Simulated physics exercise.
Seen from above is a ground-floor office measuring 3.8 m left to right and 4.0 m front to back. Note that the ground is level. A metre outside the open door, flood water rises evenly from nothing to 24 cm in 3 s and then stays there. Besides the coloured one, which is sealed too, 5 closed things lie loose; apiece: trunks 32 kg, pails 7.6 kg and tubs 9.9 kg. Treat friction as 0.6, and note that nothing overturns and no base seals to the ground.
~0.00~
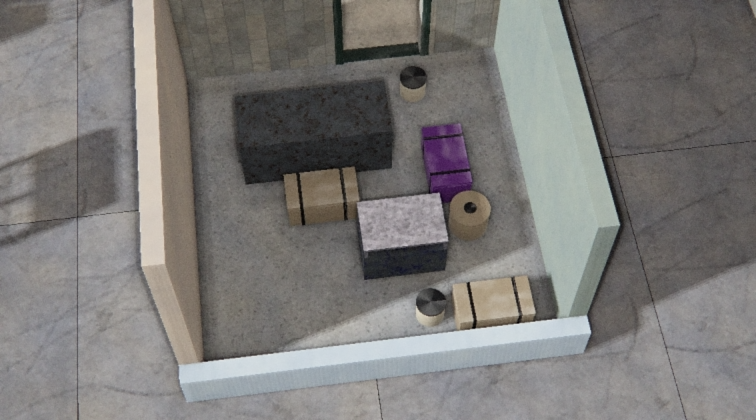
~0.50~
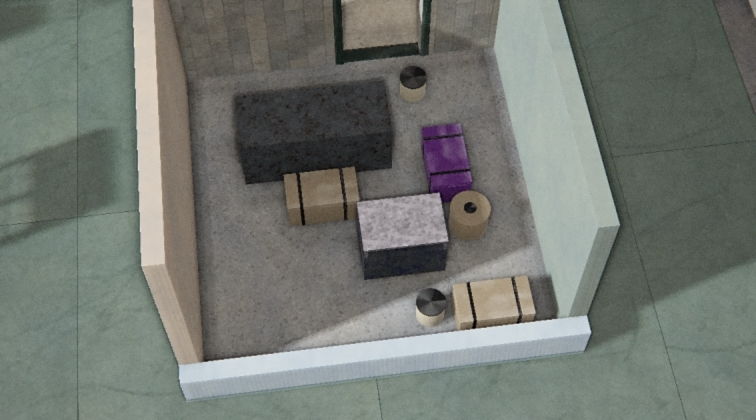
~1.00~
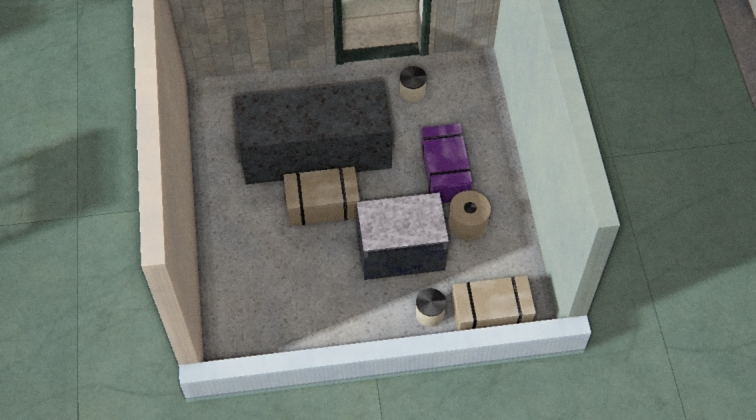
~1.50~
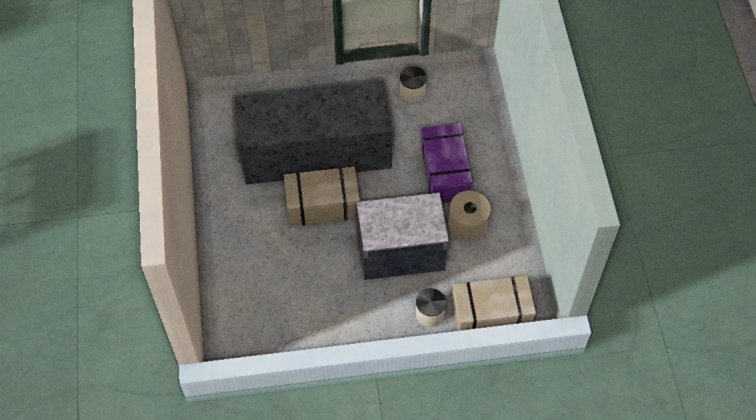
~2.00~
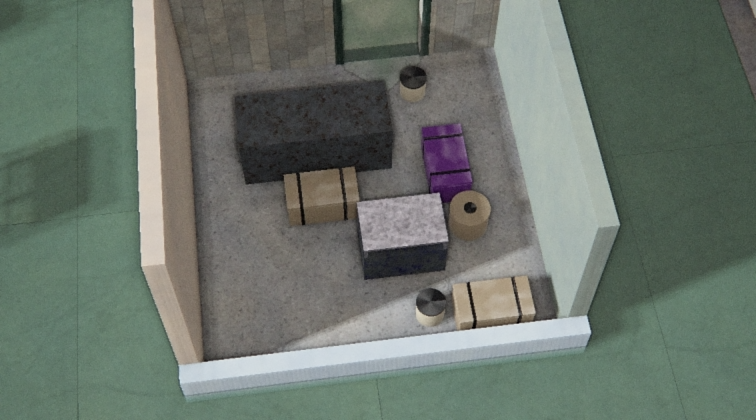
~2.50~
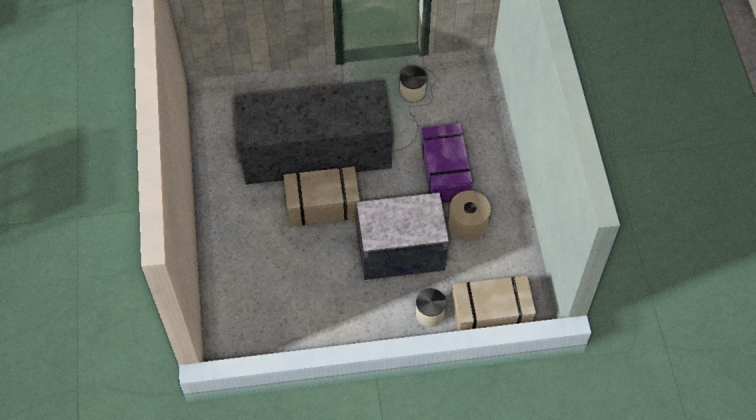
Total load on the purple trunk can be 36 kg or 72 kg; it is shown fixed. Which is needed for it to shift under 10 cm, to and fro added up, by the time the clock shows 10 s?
Verdict: Only the larger load is enough.
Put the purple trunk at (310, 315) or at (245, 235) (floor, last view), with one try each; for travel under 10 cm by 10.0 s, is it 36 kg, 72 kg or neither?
The big mass is needed; the small mass already works.
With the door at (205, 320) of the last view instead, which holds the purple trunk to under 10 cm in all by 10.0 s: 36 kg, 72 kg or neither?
Answer: Only the upper mass works.
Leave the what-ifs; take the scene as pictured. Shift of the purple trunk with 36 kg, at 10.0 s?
Around 140 centimetres out of place.
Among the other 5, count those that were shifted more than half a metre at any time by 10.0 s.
That comes to 2.
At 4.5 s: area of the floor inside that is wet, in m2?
That flooded area is roughly 6.5 m2.
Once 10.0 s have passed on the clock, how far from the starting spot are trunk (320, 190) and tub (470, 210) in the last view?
They sit 0 cm and 60 cm away, in the order given.
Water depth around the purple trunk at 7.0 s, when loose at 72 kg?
Depth: Approx. 10 cm.
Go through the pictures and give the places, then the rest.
The first frame shows the purple trunk at (447, 154) rests on the ground; water covers 0.0 m2; 0 of 6 have shifted.
The second frame shows the purple trunk at (447, 154) rests on the ground; 0.0 m2 under water; 0 of 6 have shifted.
The third frame shows the purple trunk at (447, 154) rests on the ground; 0.0 m2 under water; 0 of 6 have shifted.
The fourth frame shows the purple trunk at (447, 154), on the bottom; water covers 0.0 m2; 0 of 6 have shifted.
The fifth frame shows the purple trunk at (447, 154), on the bottom; 0.3 m2 under water; 0 of 6 have shifted.
The sixth frame shows the purple trunk at (447, 154) rests on the ground; 0.9 m2 under water; 0 of 6 have shifted.
After 3.5 s the purple trunk would be 0 cm from its start with 36 kg and 0 cm from its start with 72 kg; 3 cm of water round it then.
After 4.5 s the purple trunk would be 2 cm from its start with 36 kg and 0 cm from its start with 72 kg; 7 cm of water round it then.
After 7.0 s the purple trunk would be 46 cm from its start with 36 kg and 0 cm from its start with 72 kg; 10 cm of water round it then.
After 10.0 s the purple trunk would be 147 cm from its start with 36 kg and 0 cm from its start with 72 kg; 11 cm of water round it then.
